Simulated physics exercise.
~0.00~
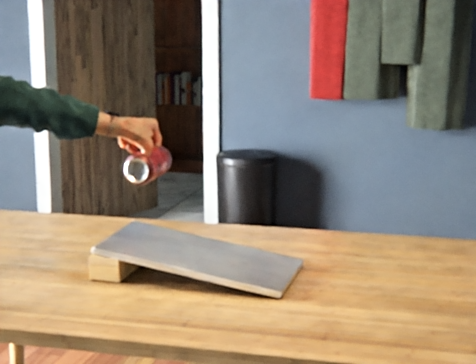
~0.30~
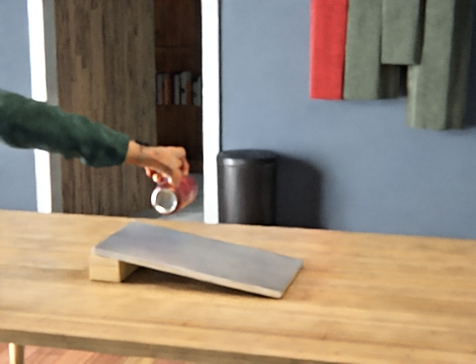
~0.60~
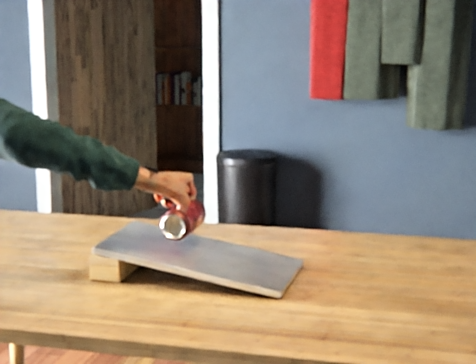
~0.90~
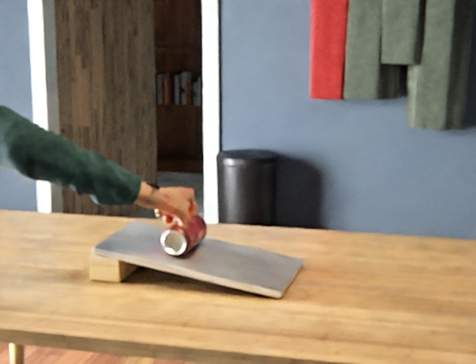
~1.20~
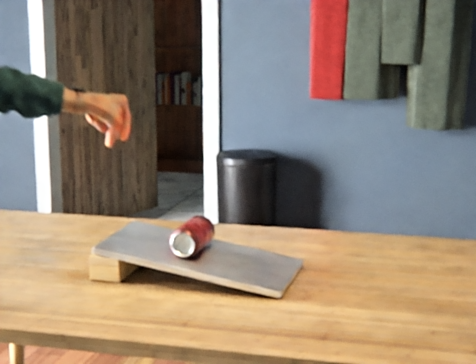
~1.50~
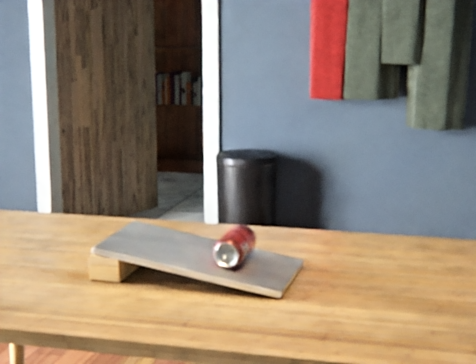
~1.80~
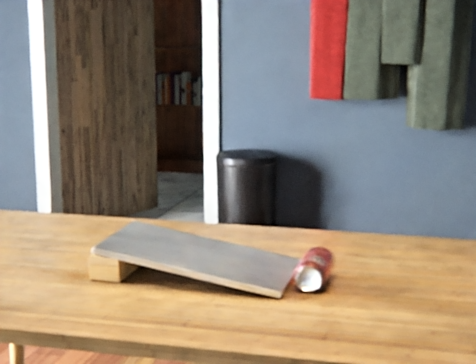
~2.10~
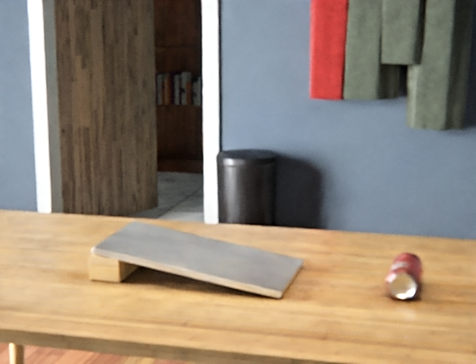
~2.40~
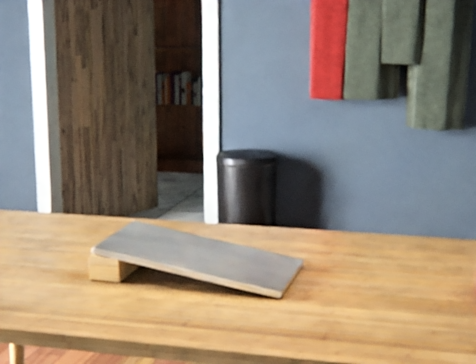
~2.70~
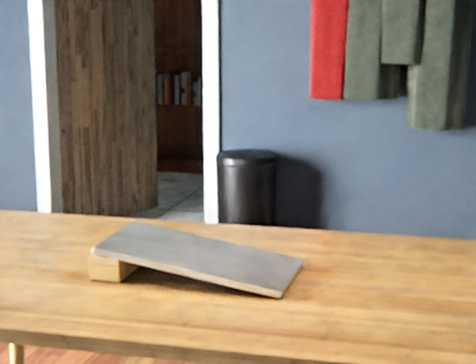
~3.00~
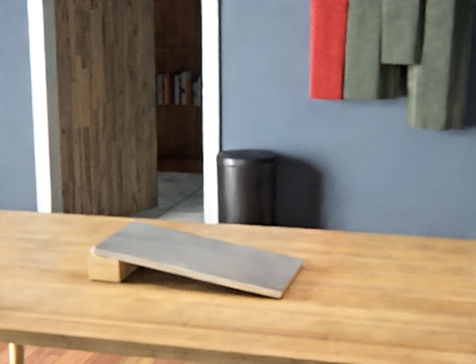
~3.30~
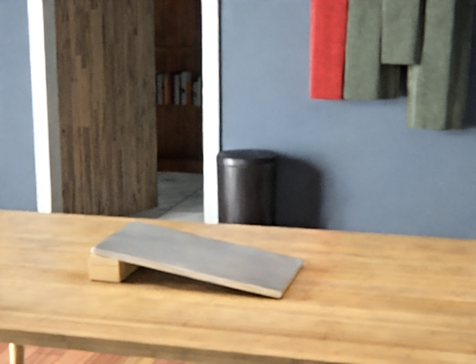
At the start, a hand in a dark green sleeve holds a red can on its side above a gray board, which is propped on a small wooden block and slopes down to the right on a wooden table. The hand lowers the can onto the upper part of the board, then lets go and draws back to the left. The can rolls down the slope and off its lower end onto the tabletop. It keeps rolling right across the table until it leaves view. The board stays in place, and the table is otherwise empty at the end.
